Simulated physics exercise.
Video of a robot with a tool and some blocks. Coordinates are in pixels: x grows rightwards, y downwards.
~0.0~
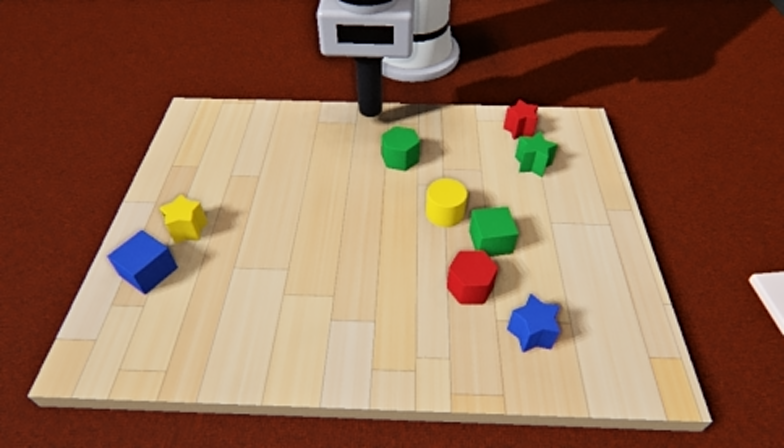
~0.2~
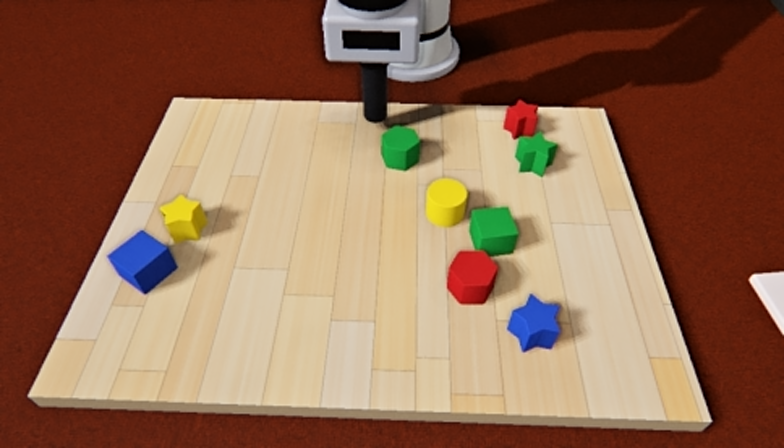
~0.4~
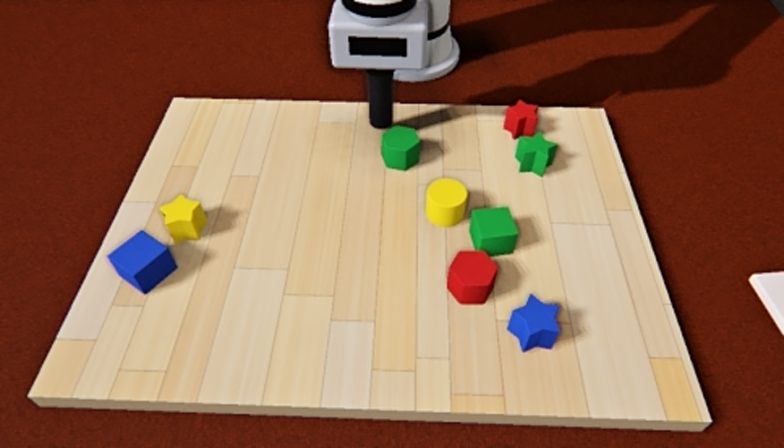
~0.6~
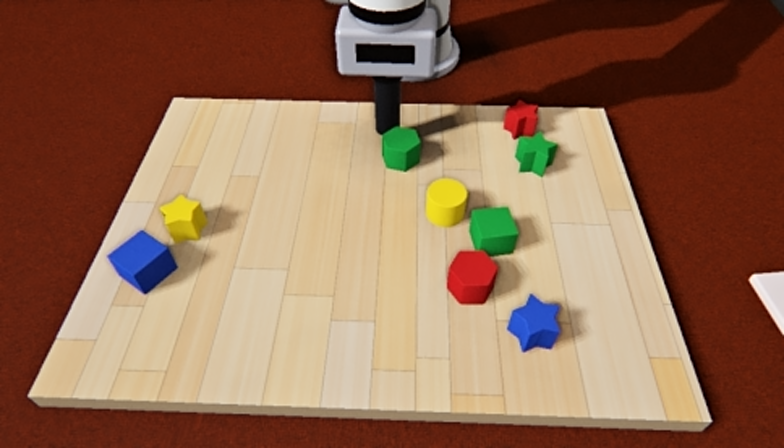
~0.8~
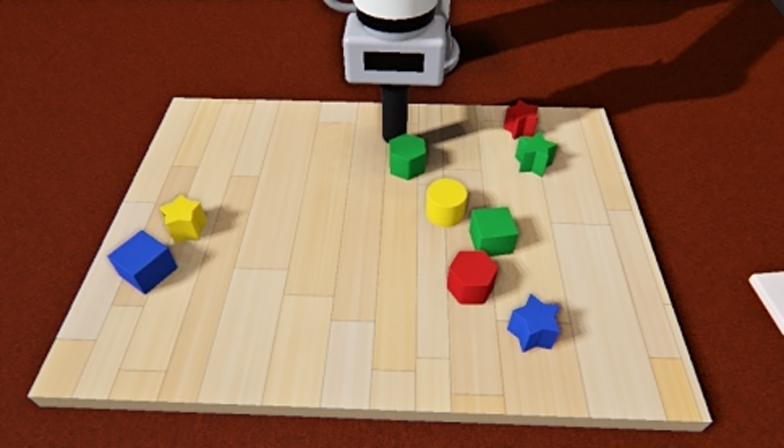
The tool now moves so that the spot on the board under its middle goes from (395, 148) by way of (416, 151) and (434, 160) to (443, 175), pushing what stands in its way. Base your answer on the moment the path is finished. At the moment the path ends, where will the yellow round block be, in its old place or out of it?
It is still where it was.
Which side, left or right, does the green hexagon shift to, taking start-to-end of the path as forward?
To the path's right.
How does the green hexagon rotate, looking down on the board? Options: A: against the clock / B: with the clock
B (with the clock)
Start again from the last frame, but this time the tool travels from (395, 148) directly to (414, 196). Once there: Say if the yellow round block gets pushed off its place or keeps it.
In the end it has been moved.
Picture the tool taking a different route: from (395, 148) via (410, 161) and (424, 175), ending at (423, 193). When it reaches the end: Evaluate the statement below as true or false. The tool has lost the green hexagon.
That is false.
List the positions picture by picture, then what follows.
In the first picture, lower end of the tool (371, 111), tops of blocks, green hexagon (401, 138), yellow round block (447, 192).
In the second picture, tool (376, 117), blocks as before.
In the third picture, tool (381, 123), blocks as before.
In the fourth picture, tool (388, 130), blocks as before.
In the fifth picture, tool (395, 138), green hexagon (408, 146), yellow round block (447, 192).
The first path, step by step. Halfway along, tool (427, 144); green hexagon (420, 153), turned 50° clockwise.
At the end, tool (444, 164); green hexagon (421, 167), turned 90° clockwise; yellow round block not moved.
